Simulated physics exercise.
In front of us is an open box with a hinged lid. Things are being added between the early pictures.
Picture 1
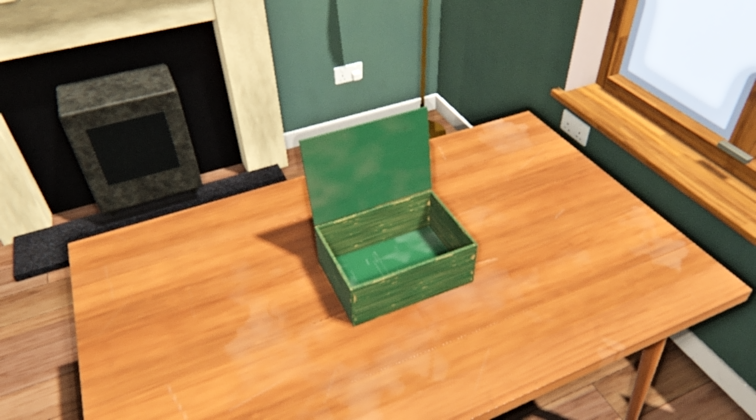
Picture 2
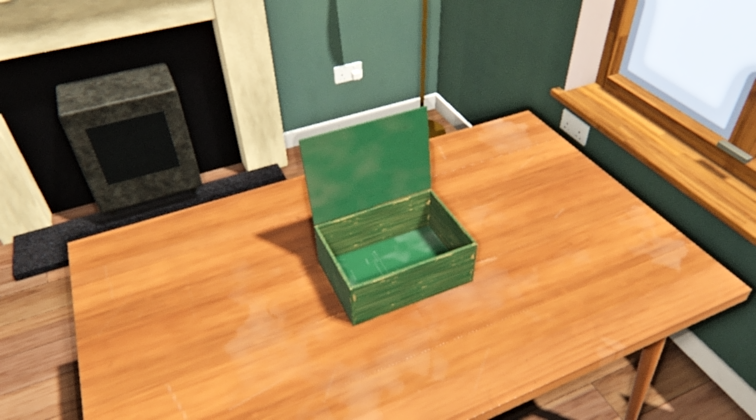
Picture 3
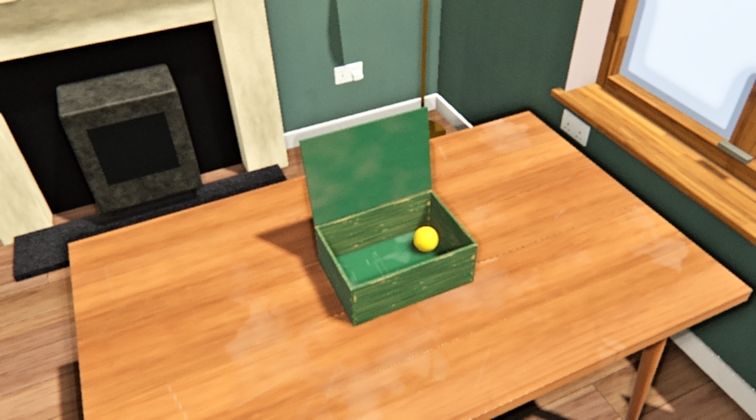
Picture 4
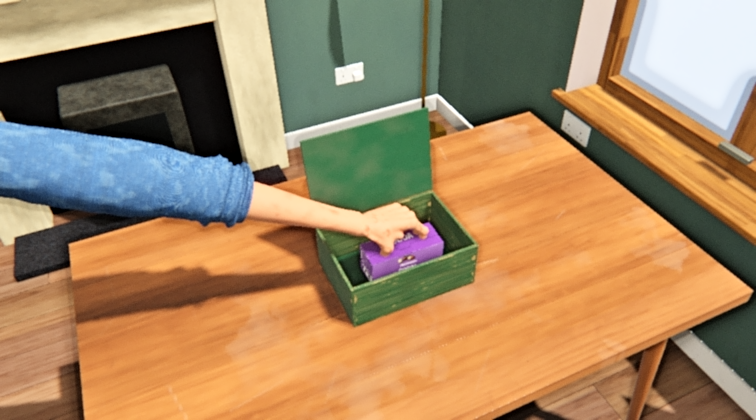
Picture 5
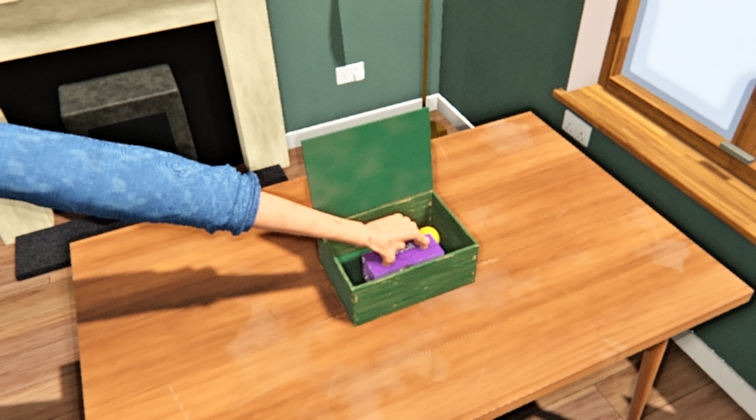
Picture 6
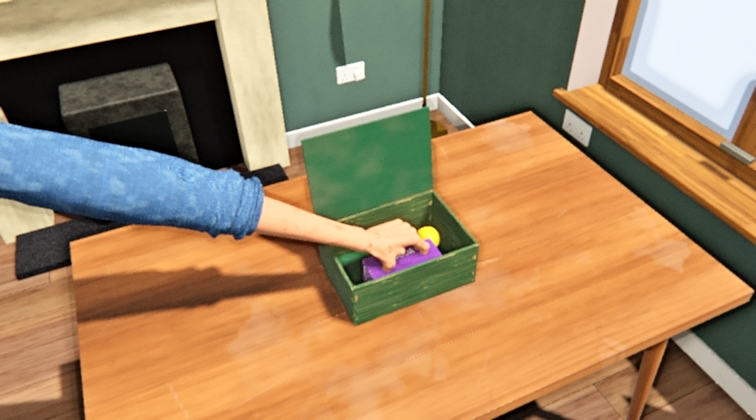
A green wooden box with its hinged lid raised stands open on a wooden table, seen from above at an angle by a still camera, with a dark fireplace at the left and a window at the right. The box is empty at first, then a small yellow ball-like object appears toward its right side. A blue-sleeved arm reaches in from the left and lowers a purple container into the box beside it.
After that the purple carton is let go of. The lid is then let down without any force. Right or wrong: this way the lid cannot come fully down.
Wrong, the lid comes fully down.
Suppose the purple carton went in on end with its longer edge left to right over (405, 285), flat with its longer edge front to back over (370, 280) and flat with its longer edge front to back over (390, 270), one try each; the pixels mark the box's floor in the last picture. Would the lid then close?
Lid: First open, second closed, third closed.
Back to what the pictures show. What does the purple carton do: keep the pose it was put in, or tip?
Result: It remains as it was set.
Then, 1.50 s on from there, lid 65° above the rim.
Then, 1.90 s on from there, lid 26° above the rim.
In the end, lid shut; both unmoved. At the end, from the last picture's camera, purple carton near (403, 270).
